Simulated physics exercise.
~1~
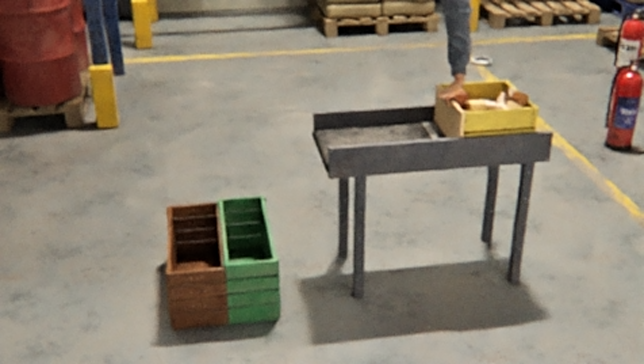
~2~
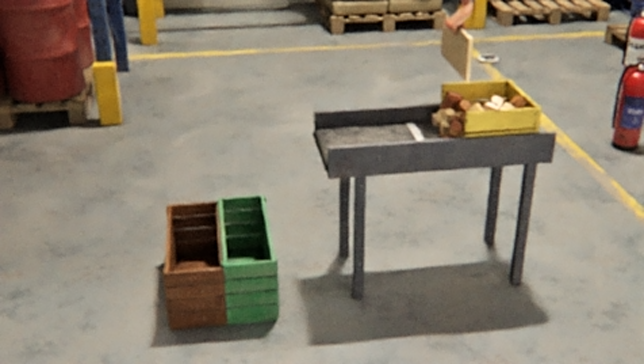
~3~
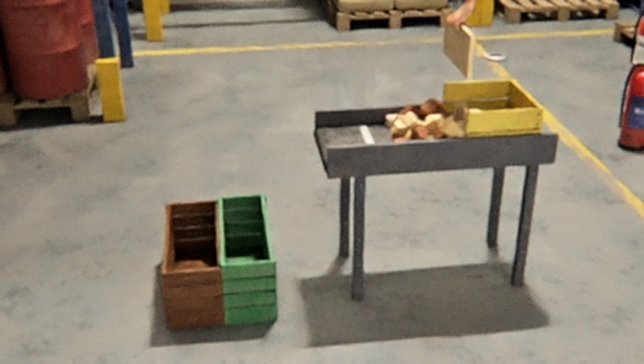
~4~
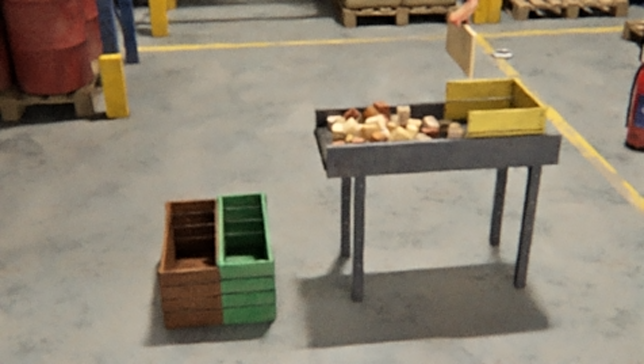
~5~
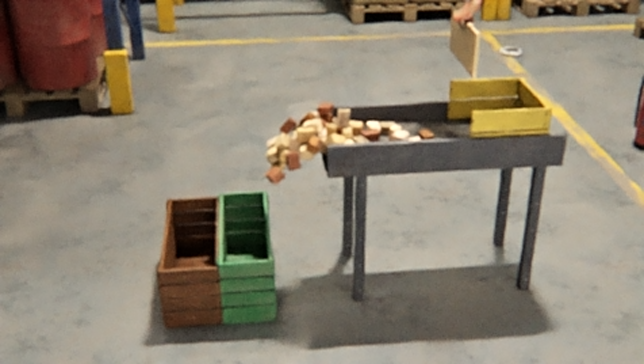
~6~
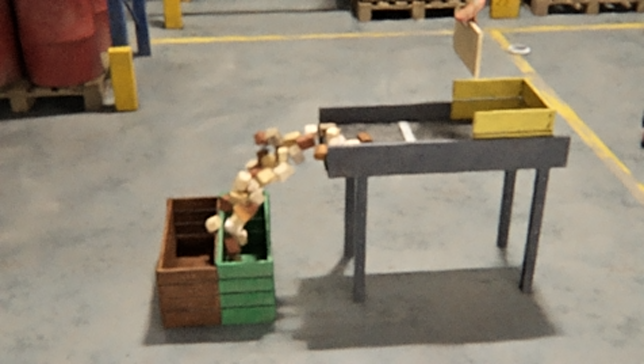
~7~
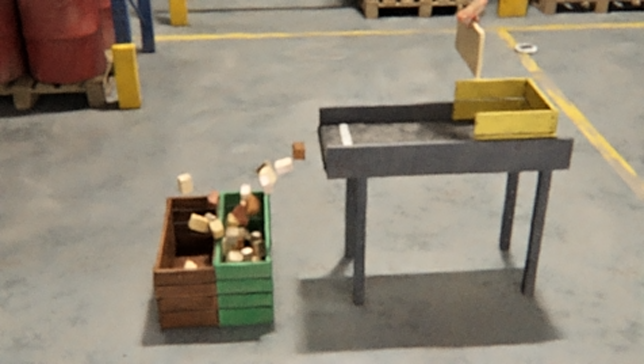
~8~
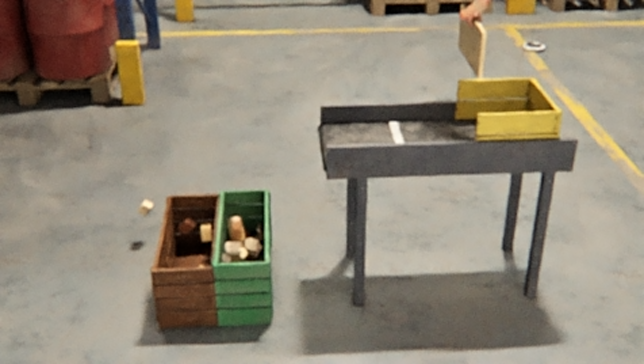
A hand lifts a gate, and wooden blocks ride left, dropping mostly into the green box.
